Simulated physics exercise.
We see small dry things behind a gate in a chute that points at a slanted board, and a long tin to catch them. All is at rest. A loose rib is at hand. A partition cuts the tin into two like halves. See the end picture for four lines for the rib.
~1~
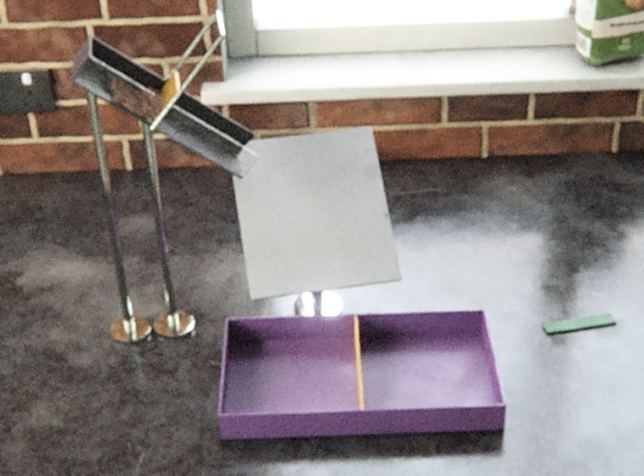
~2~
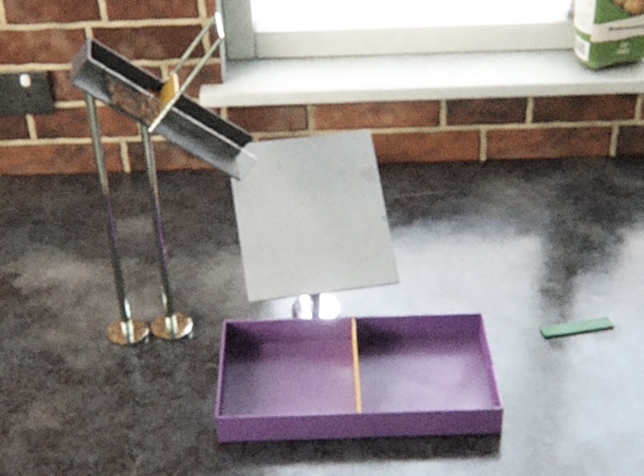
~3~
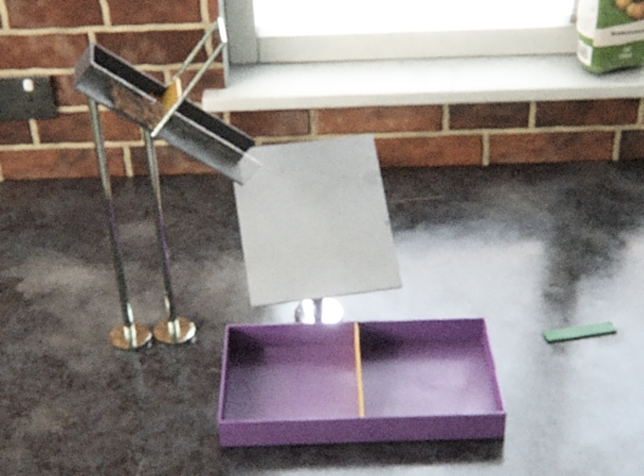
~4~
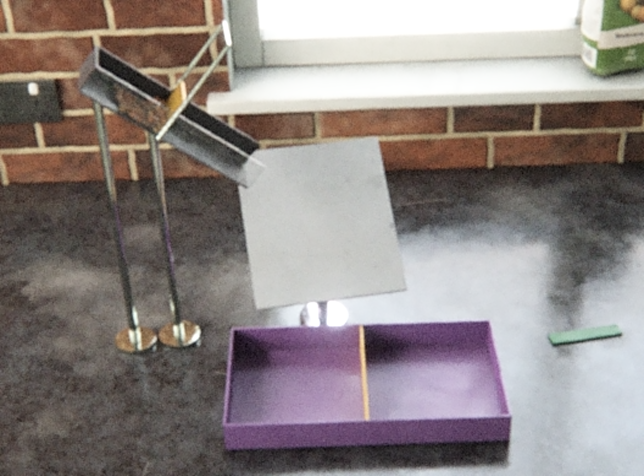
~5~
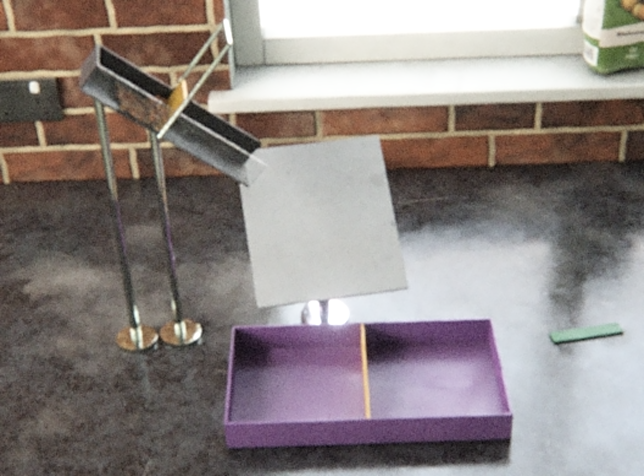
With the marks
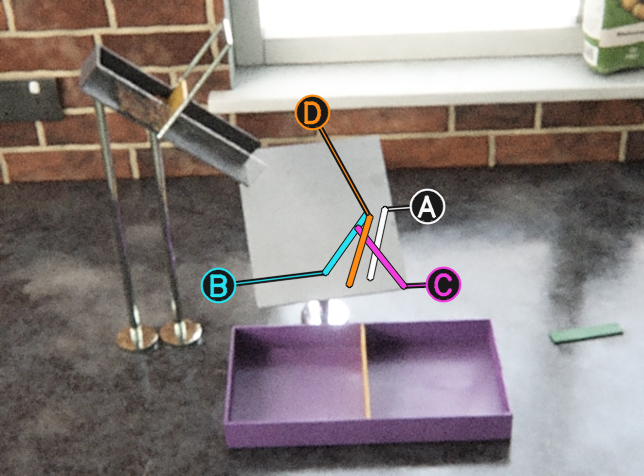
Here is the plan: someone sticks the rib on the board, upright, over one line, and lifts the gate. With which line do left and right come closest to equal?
Take A.
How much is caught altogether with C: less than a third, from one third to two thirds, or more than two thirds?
It is more than two thirds.
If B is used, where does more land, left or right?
The left half.
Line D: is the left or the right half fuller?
More lands on the left.
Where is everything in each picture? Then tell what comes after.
The first picture shows load behind the gate at (140, 99), cereal balls; lip of the chute at (240, 167), sloping fairly steeply.
The second picture shows middle of the board at (312, 213), tilted fairly steeply; middle of its low edge at (325, 292); of its high edge at (299, 138).
The third picture shows front corners of the tin at (219, 422) and (506, 412); front end of its middle wall at (362, 417); gate still shut at (175, 92).
The fourth picture shows middle of the load at (147, 109); lip at (246, 177).
The fifth picture shows middle of the load at (148, 107); lip at (247, 175).
On the marked copy, line A from (384, 209) to (370, 277); line B from (366, 214) to (325, 272); line C from (357, 228) to (403, 286); line D from (369, 217) to (349, 284).
If A is chosen, of what is caught, about half in the left half, about half in the right.
If B is chosen, of what is caught, nearly all in the left half, a small part in the right.
If C is chosen, of what is caught, about a quarter in the left half, most in the right.
If D is chosen, of what is caught, nearly all in the left half, a stray few in the right.
